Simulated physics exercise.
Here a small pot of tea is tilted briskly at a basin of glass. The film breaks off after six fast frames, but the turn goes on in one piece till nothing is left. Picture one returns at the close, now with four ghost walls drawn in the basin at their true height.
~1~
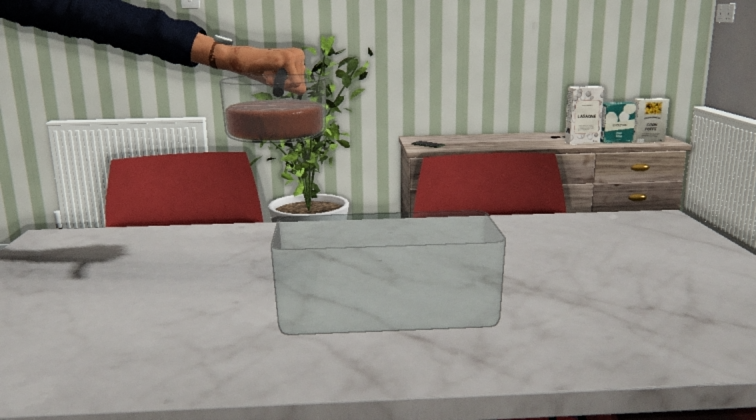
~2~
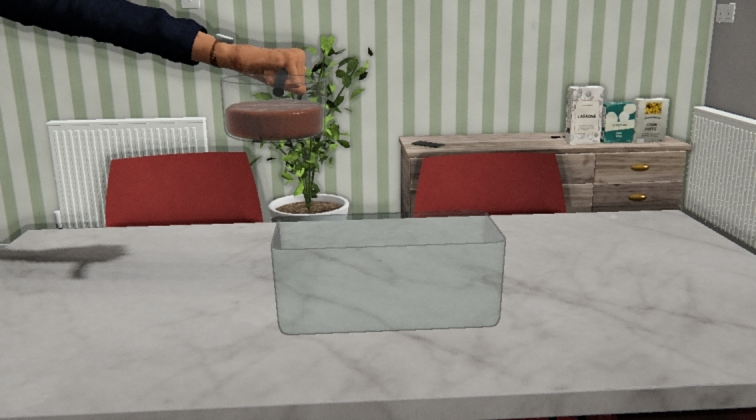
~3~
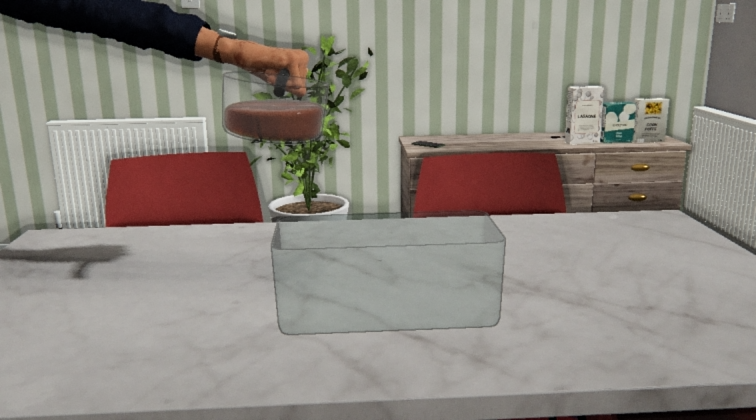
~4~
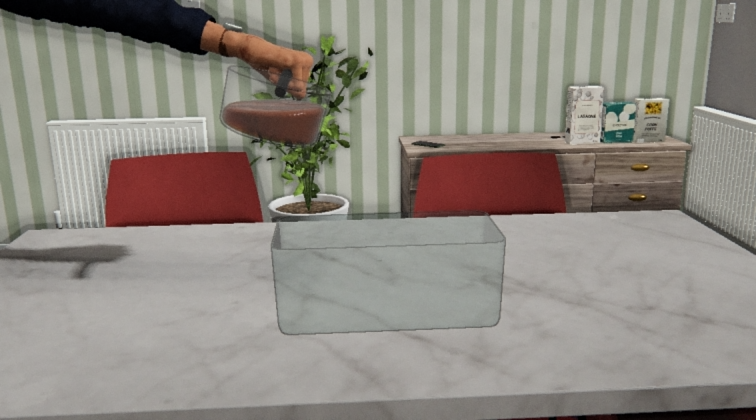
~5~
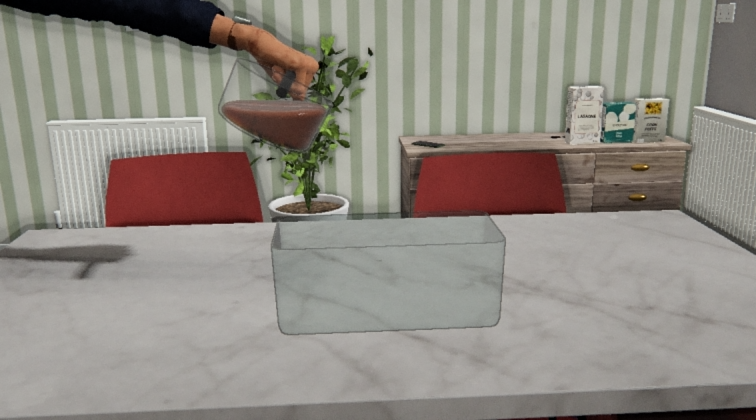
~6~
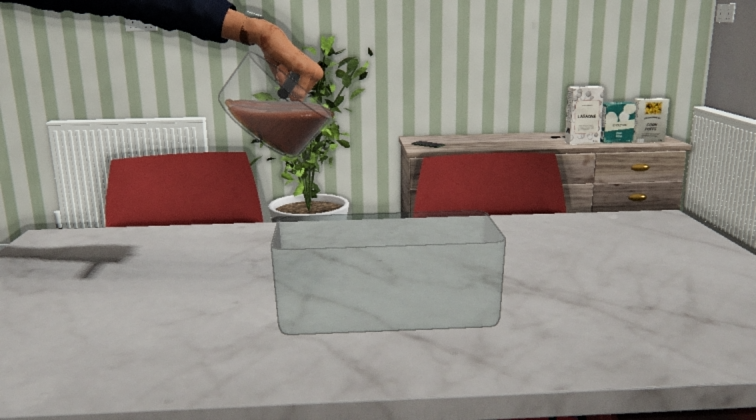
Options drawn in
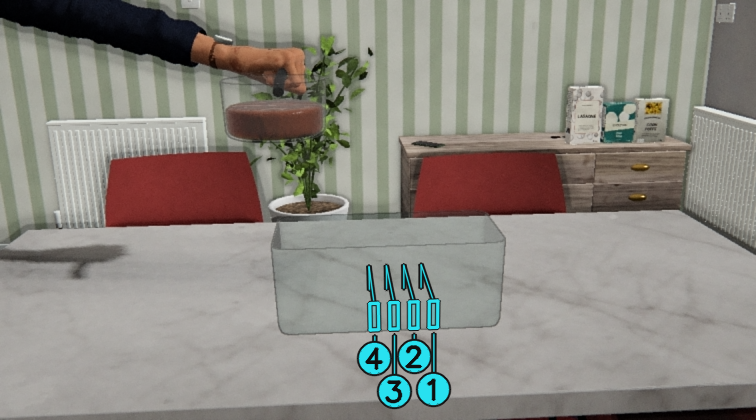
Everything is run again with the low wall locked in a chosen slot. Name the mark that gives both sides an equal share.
The best slot is 4.
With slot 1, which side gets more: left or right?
The left one.
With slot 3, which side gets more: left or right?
More ends on the left.
On the marked copy, 1 at (433, 333); 2 at (414, 334); 3 at (394, 335); 4 at (374, 336).
For slot 1, about 90 % ends left of the wall and 9 % right of it.
For slot 2, about 92 % ends left of the wall and 6 % right of it.
For slot 3, about 86 % ends left of the wall and 13 % right of it.
For slot 4, about 51 % ends left of the wall and 48 % right of it.
